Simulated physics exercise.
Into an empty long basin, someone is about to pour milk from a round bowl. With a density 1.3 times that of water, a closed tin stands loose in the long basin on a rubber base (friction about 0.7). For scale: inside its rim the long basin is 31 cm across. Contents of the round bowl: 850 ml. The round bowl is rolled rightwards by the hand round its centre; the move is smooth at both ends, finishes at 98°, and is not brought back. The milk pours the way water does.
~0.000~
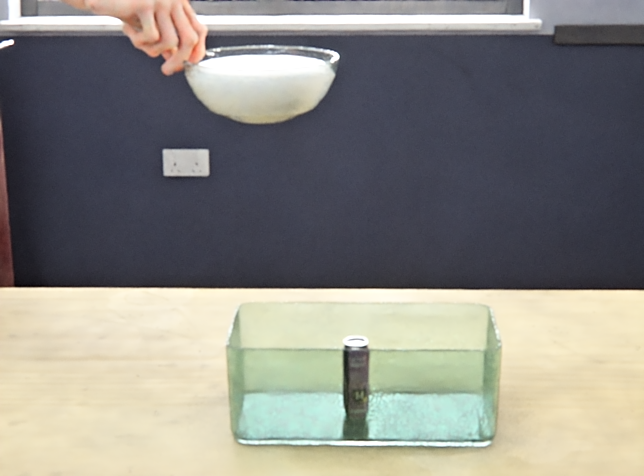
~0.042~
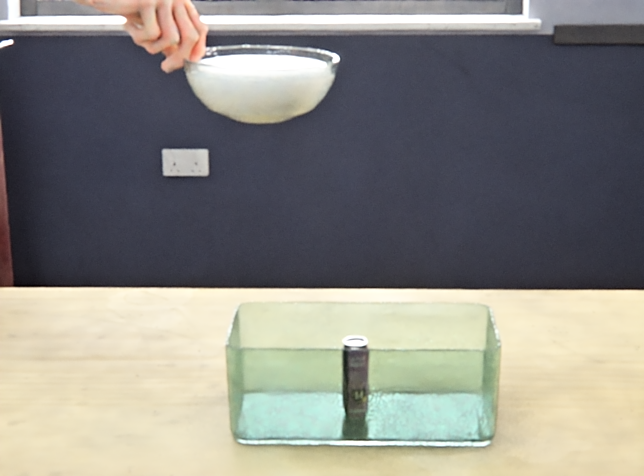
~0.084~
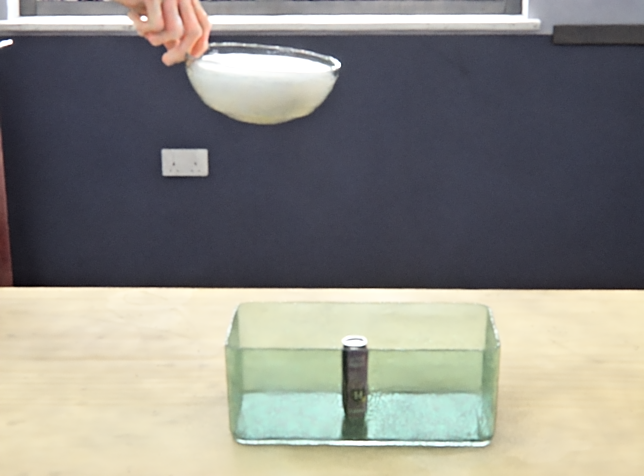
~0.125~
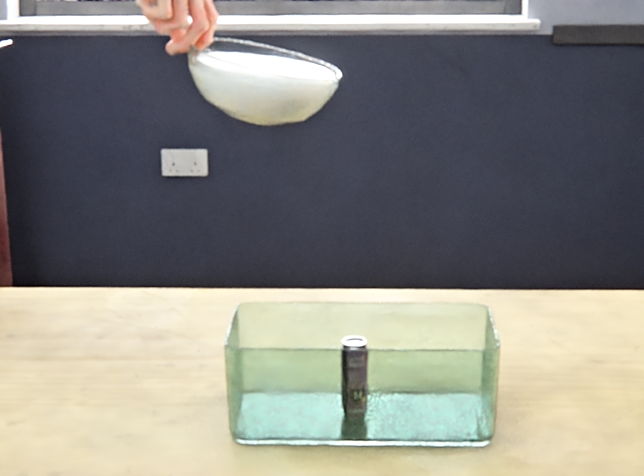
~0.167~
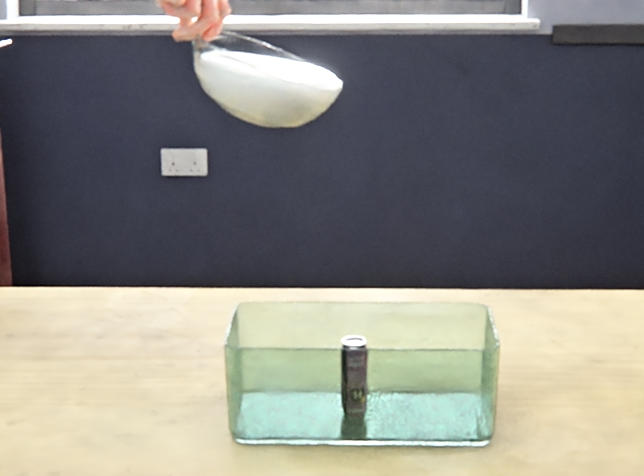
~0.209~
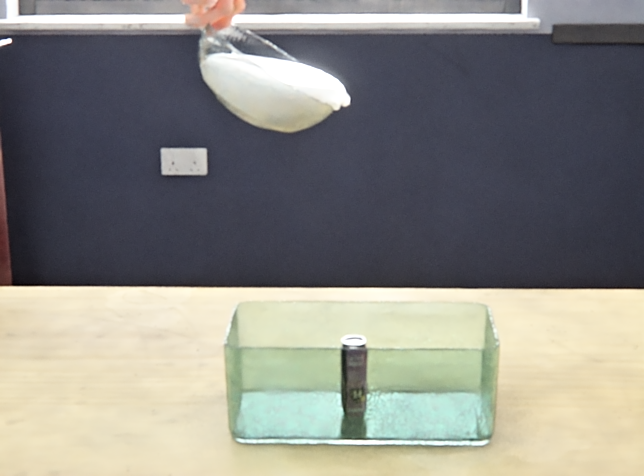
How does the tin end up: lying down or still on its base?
My bet is it won't last.
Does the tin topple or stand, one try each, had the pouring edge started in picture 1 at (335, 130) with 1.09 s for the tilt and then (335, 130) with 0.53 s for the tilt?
In the first try it remains standing; in the second it remains standing.
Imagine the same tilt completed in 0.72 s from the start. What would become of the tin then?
After the tilt, the tin has tipped over.
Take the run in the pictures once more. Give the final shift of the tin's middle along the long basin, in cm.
It finishes around 7.5 cm from where it began.
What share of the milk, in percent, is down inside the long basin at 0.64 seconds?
Roughly 84 %.
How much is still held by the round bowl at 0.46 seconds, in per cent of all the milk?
Near 7 in a hundred.
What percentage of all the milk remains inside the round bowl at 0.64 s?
About 0 per cent.
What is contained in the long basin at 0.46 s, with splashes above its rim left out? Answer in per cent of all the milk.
Close to 10 in a hundred.
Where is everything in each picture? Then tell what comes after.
In the first picture, it leans 0°; its right rim is at (337, 59); the milk meets the walls at (189, 67) and (334, 67); the long basin's rim runs from (232, 326) to (496, 328); the tin's top is at (356, 345).
In the second picture, it leans 2°; its right rim is at (337, 61); the milk meets the walls at (188, 65) and (334, 68).
In the third picture, it leans 6°; its right rim is at (338, 67); the milk meets the walls at (189, 62) and (335, 71).
In the fourth picture, it leans 13°; its right rim is at (340, 77); the milk meets the walls at (193, 59) and (337, 75).
In the fifth picture, it leans 22°; its right rim is at (340, 89); the milk meets the walls at (198, 56) and (338, 82); 2 per cent is over the edge.
In the sixth picture, it leans 33°; its right rim is at (337, 104); the milk meets the walls at (204, 58) and (324, 85); 8 per cent is over the edge.
By 0.46 s the tilt is 93° and 7 per cent is still to pour; the tin stands where it began.
By 0.64 s the tilt is 98° and 0 per cent is still to pour; the tin stands 1 cm from where it began.
By 0.82 s the tilt is 98° and 0 per cent is still to pour; the tin lies on its side.
By 1.03 s the tilt is 98° and 0 per cent is still to pour; the tin lies on its side.
At rest the tin lies on its side.
